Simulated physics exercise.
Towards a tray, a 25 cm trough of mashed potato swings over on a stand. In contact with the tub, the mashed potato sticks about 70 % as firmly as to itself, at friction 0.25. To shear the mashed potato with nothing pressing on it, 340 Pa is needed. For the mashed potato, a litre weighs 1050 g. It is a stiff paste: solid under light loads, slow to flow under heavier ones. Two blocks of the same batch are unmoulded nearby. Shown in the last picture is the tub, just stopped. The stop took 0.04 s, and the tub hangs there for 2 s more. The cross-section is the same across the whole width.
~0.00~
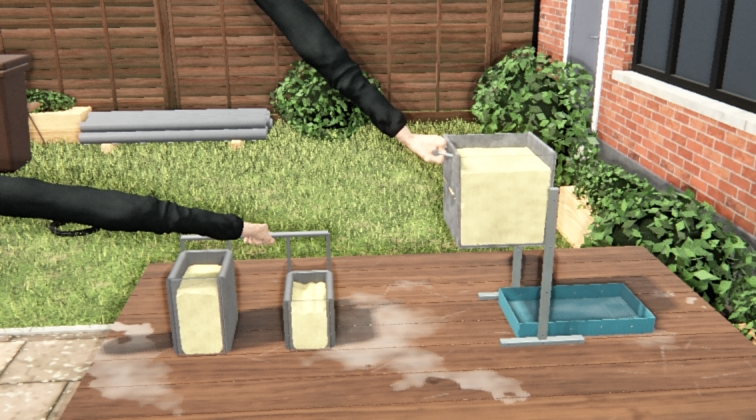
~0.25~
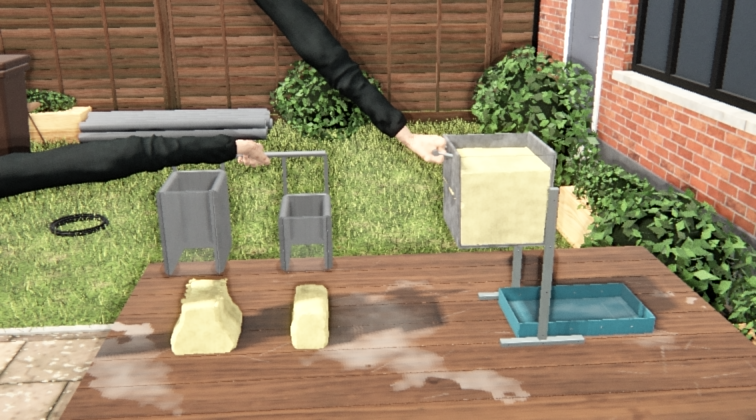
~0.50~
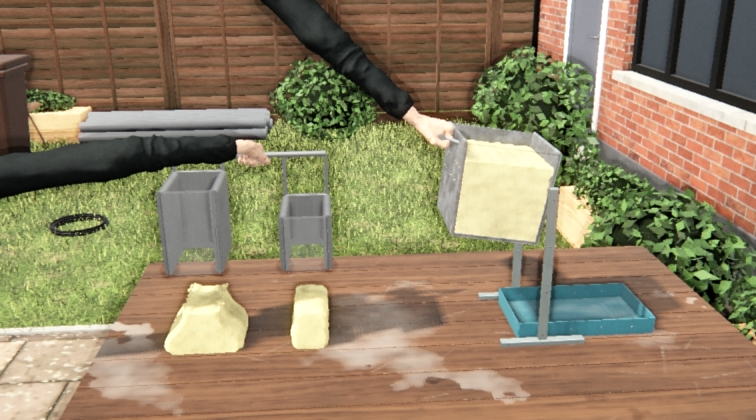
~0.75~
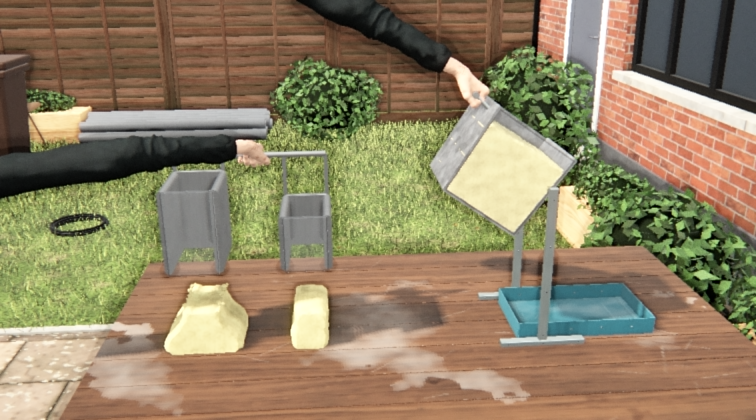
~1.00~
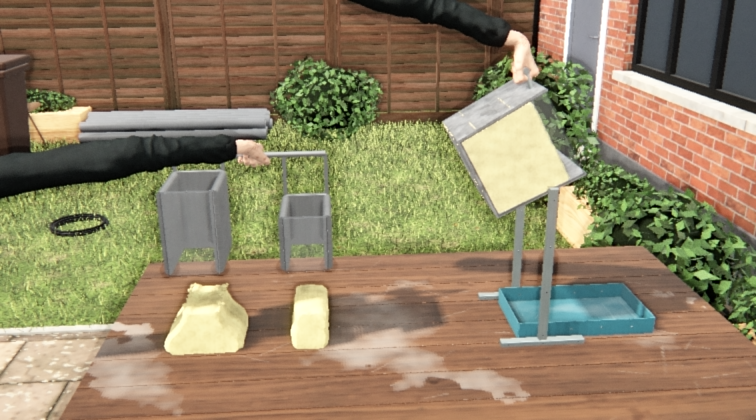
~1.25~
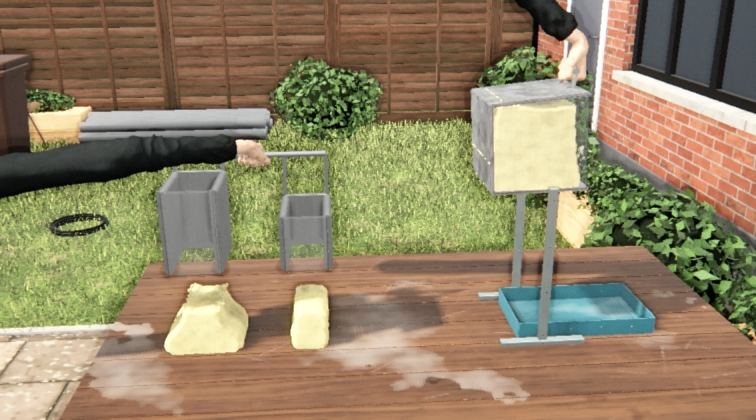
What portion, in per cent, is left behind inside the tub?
The portion left inside is around 54 %.
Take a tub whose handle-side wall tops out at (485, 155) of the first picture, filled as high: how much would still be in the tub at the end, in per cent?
In that case close to 80 %.
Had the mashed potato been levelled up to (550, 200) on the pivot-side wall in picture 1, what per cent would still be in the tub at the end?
I'd say close to 100 % stays in the tub.
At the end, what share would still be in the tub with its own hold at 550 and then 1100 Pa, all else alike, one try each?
It'd be some 75 percent the first time and some 100 percent the second.
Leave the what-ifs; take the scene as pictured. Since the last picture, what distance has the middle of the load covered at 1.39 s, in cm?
I'd put the distance at about 4 centimetres.
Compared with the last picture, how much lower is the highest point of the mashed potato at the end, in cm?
The top ends up some 11 cm below its level in the last picture.
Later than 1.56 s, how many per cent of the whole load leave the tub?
Roughly 16 per cent of the load.
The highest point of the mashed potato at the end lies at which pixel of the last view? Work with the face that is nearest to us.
Close to pixel (530, 148).
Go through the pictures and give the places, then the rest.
Handle-side rim at (461, 156), tilt 0 degrees; crest of the mashed potato at (539, 169); block heights 19 cm, 12 cm (left to right), in the first picture.
Handle-side rim at (461, 156), tilt 0 degrees; crest of the mashed potato at (539, 169); block heights 15 cm, 12 cm (left to right), in the second picture.
Handle-side rim at (468, 143), tilt 9 degrees; crest of the mashed potato at (473, 160); block heights 13 cm, 12 cm (left to right), in the third picture.
Handle-side rim at (502, 109), tilt 35 degrees; crest of the mashed potato at (496, 127); block heights 13 cm, 12 cm (left to right), in the fourth picture.
Handle-side rim at (547, 92), tilt 62 degrees; crest of the mashed potato at (529, 105); block heights 13 cm, 12 cm (left to right), in the fifth picture.
Handle-side rim at (590, 96), tilt 86 degrees; crest of the mashed potato at (509, 108); block heights 13 cm, 12 cm (left to right), in the sixth picture.
After 1.39 s, the tub is at 86 degrees and holds 94 %.
After 1.56 s, the tub is at 86 degrees and holds 70 %.
After 1.73 s, the tub is at 86 degrees and holds 58 %.
After 1.90 s, the tub is at 86 degrees and holds 54 %.
After 3.25 s, the tub is at 86 degrees and holds 54 %.
